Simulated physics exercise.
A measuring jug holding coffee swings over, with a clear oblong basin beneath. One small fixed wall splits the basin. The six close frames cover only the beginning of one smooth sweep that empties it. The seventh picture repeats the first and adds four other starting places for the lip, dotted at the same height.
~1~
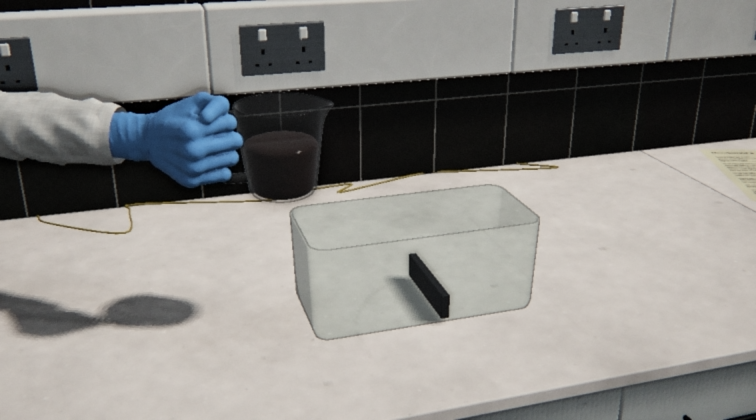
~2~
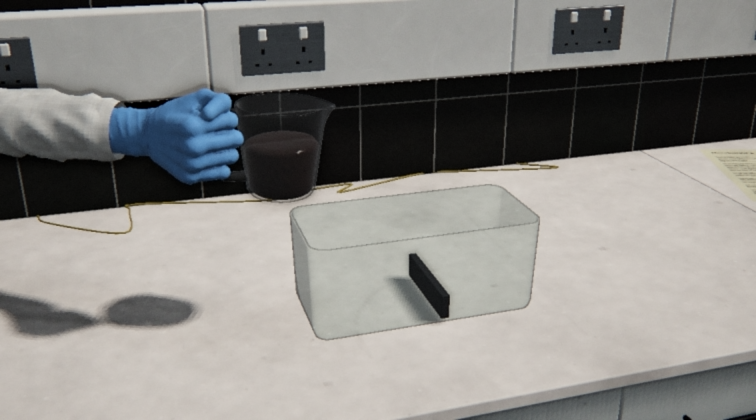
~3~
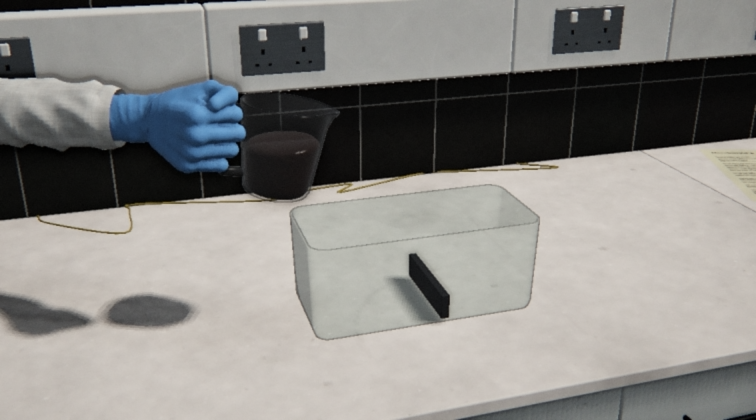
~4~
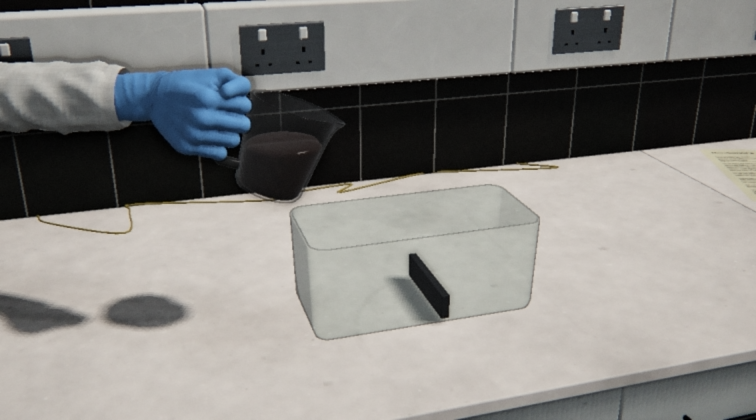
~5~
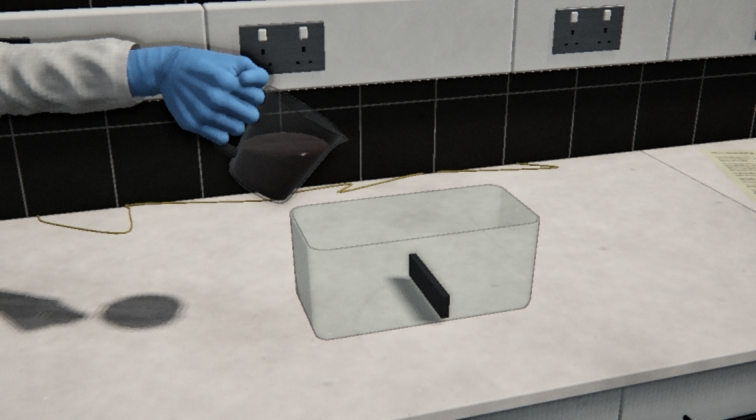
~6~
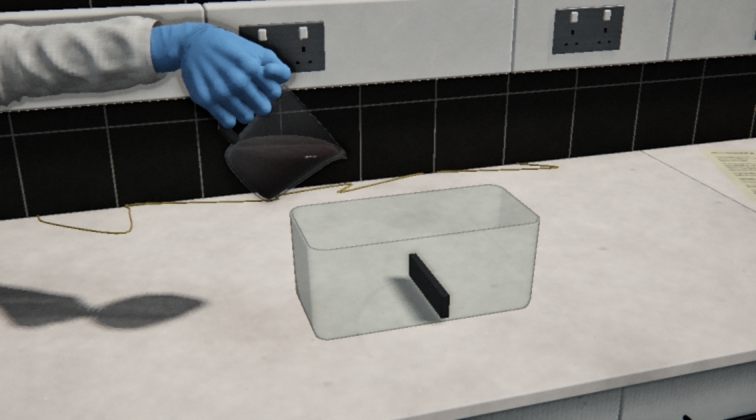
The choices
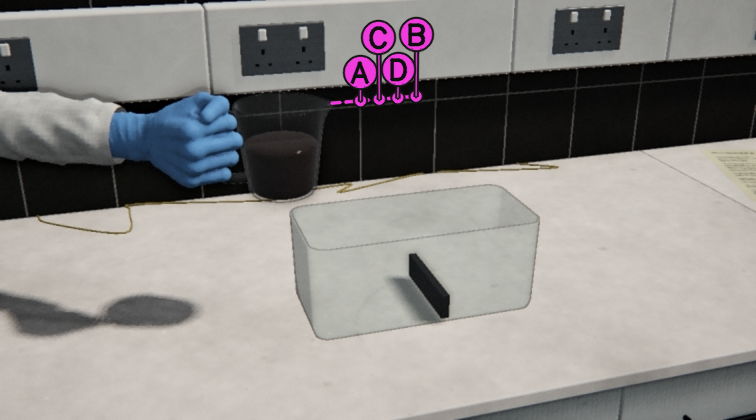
A blue-gloved hand tilts a jug of dark liquid rightward above a clear oblong basin.
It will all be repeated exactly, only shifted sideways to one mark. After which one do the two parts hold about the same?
Dot D does it best.
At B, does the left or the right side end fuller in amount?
The right side.
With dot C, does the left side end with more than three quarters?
Yes, it does.
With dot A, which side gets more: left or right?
More ends on the left.
On the marked copy, A at (360, 100); B at (416, 96); C at (379, 99); D at (397, 97).
For dot A, about 92 % ends left of the wall and 7 % right of it.
For dot B, about 18 % ends left of the wall and 81 % right of it.
For dot C, about 89 % ends left of the wall and 10 % right of it.
For dot D, about 44 % ends left of the wall and 56 % right of it.
